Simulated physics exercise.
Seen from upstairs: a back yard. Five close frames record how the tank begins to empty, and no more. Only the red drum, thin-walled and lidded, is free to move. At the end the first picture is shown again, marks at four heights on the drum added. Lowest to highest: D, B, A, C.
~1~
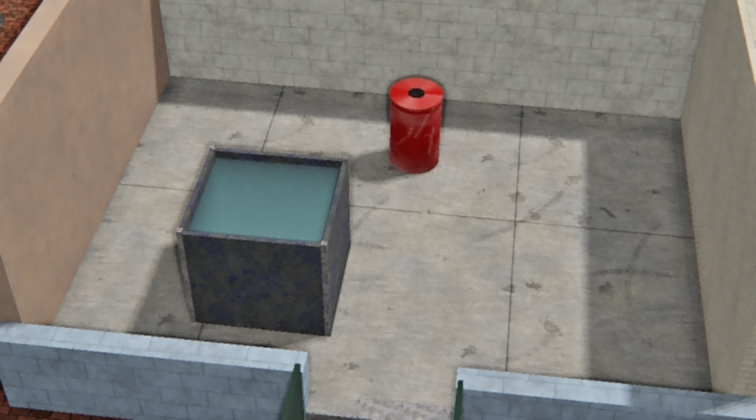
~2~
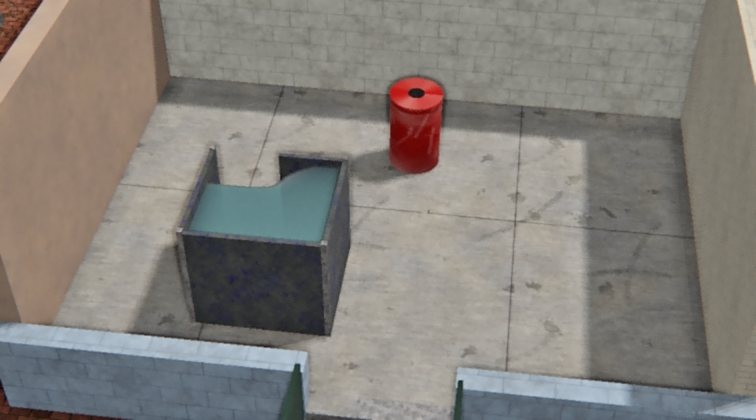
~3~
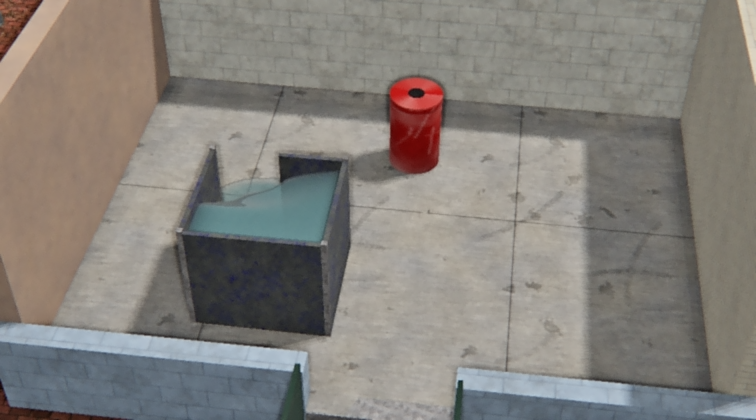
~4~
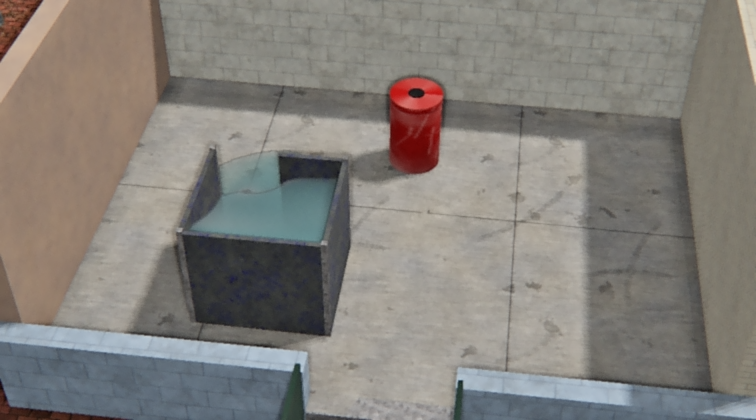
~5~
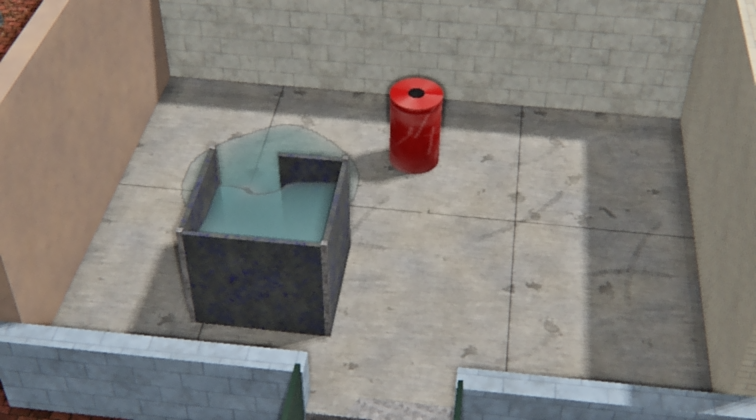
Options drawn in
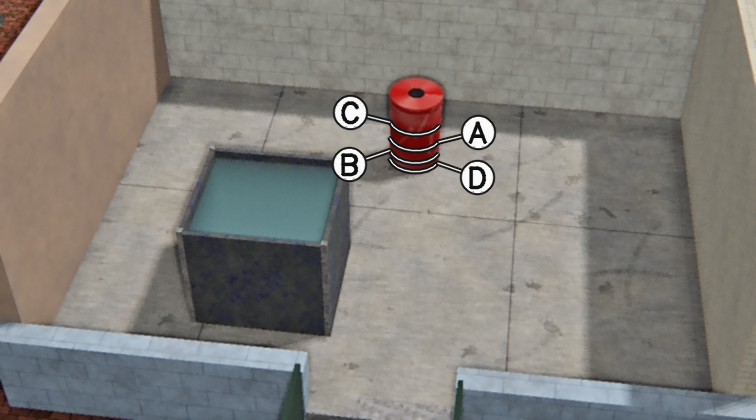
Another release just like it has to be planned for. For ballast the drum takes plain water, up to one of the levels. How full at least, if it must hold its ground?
B is the one.
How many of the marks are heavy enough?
Three of the four.
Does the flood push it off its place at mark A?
No, that is safe.
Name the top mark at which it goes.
The answer is D.
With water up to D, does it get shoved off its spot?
Yes, it does.
In white, A at (412, 150); B at (412, 163); C at (412, 134); D at (411, 171); from the bottom up D, B, A, C.
With A, it does not move.
With B, it does not move.
With C, it does not move.
With D, it is pushed about twice its own width away.
